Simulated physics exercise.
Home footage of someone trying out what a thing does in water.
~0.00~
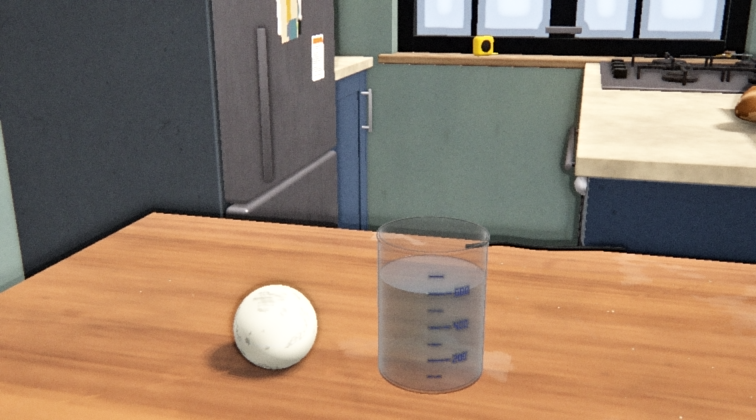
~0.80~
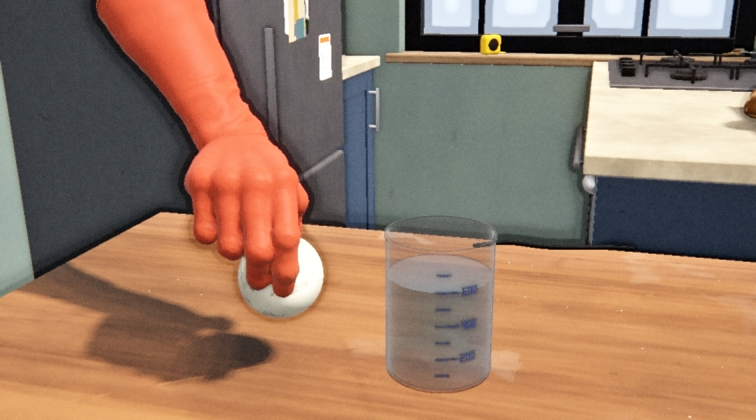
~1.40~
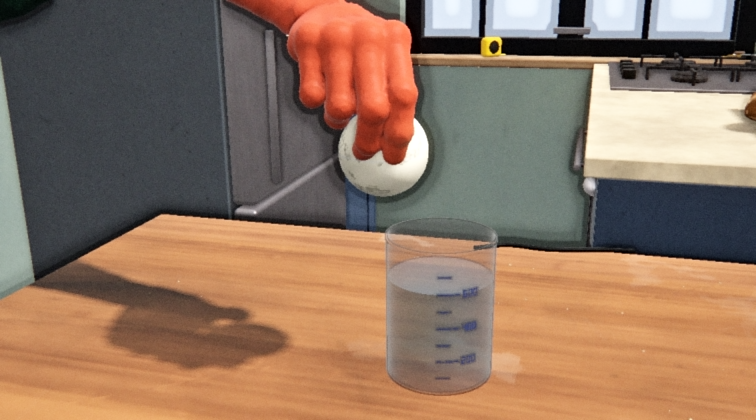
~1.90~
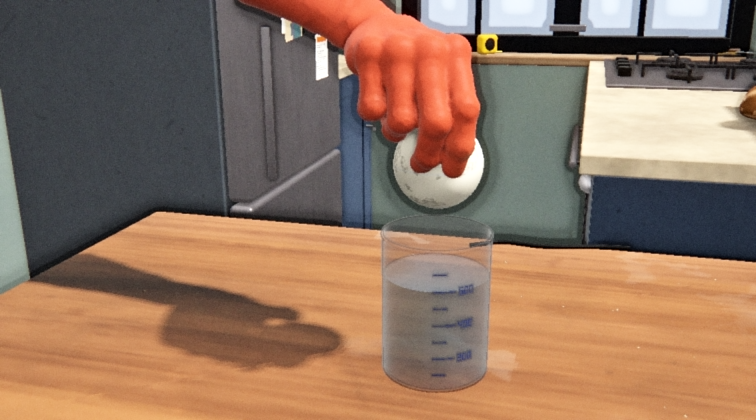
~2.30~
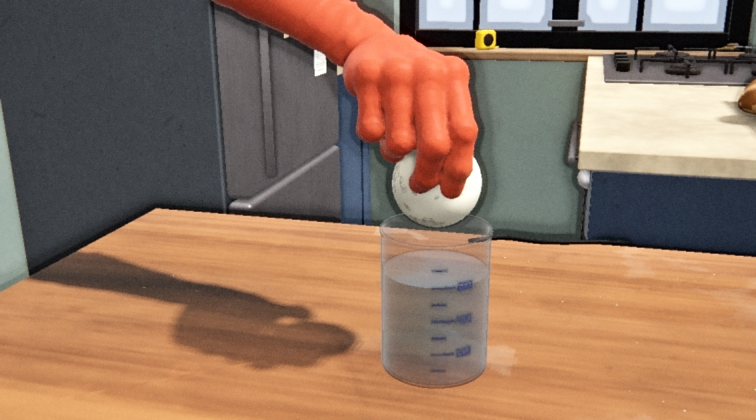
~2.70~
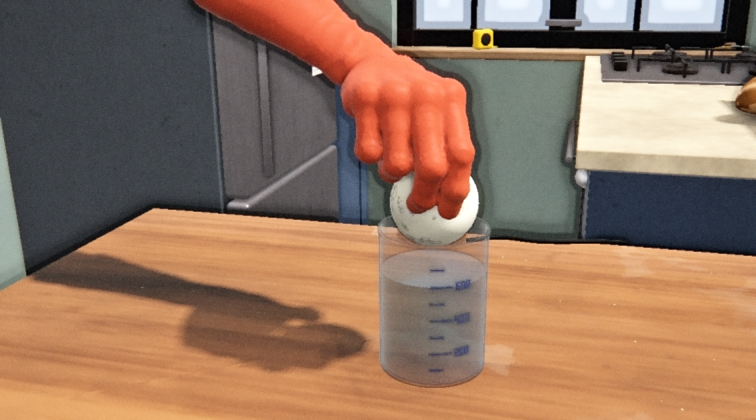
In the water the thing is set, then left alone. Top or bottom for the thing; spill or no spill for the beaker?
The thing stays afloat, and the beaker does not spill.
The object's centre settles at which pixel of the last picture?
In the final view it sits close to pixel (433, 248).
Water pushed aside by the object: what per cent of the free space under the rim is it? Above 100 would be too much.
About 40 percent.
Around 3.0 s, the tennis ball enters the water; the beaker is about three quarters full.
Around 3.4 s, the tennis ball comes up again; the beaker is about three quarters full.
Around 5.0 s, the tennis ball bobs at the top; the beaker is about three quarters full; no mess.
